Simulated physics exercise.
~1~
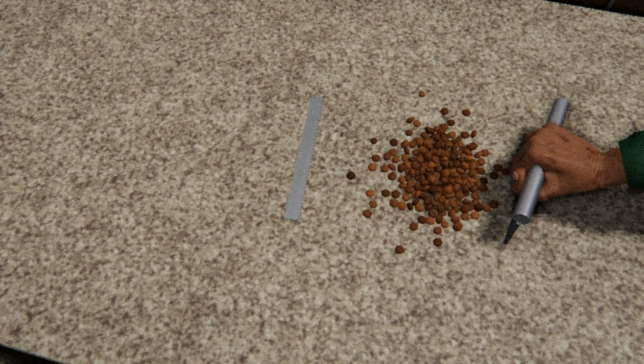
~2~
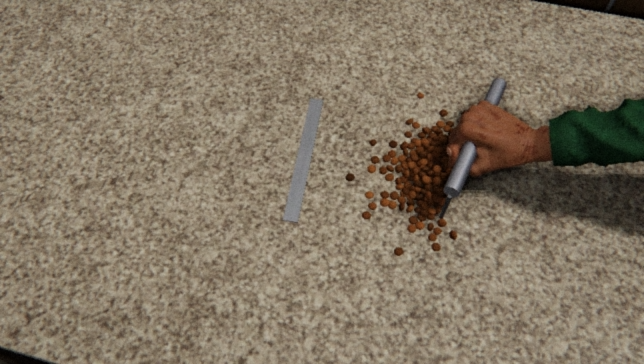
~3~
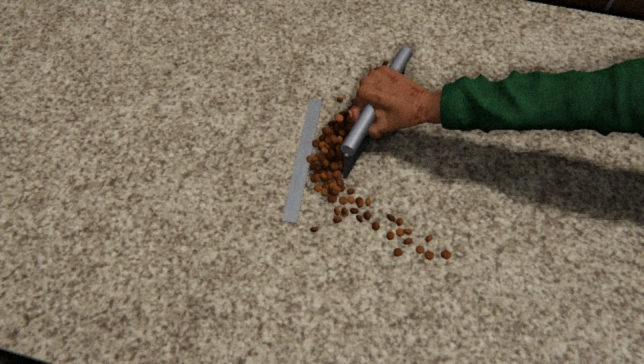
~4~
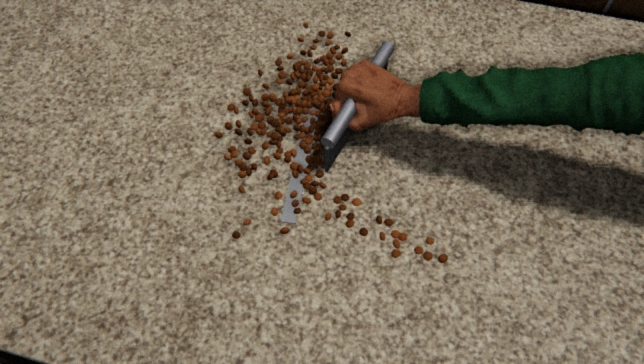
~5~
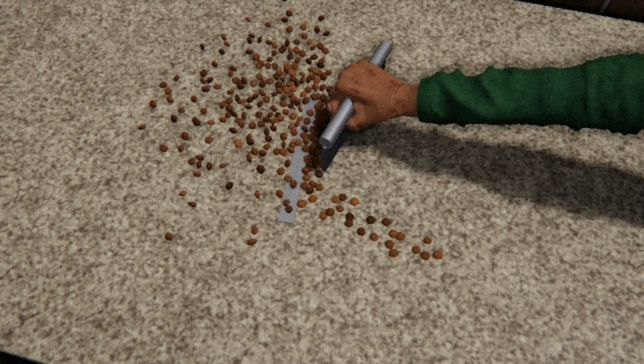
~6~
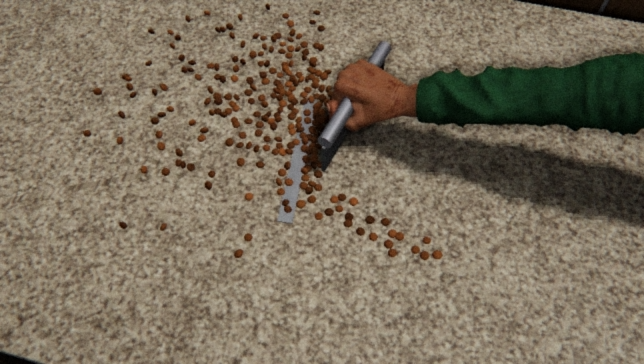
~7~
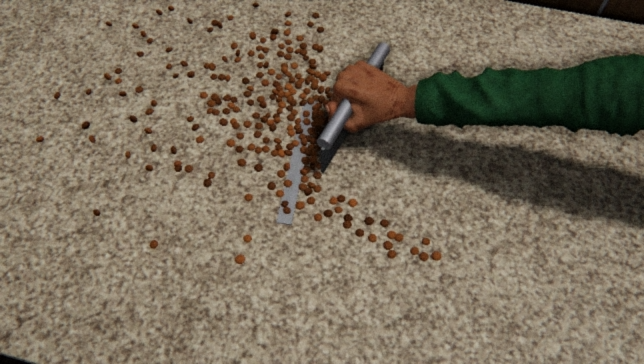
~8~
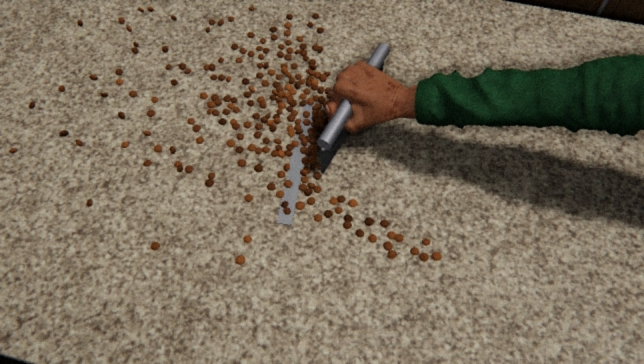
A hand in a green sleeve pushed a pile of brown kibble leftwards with a grey scraper into a thin, flat strip on a speckled surface, then stopped there as pieces scattered over and past the strip, many rolling far left before settling.
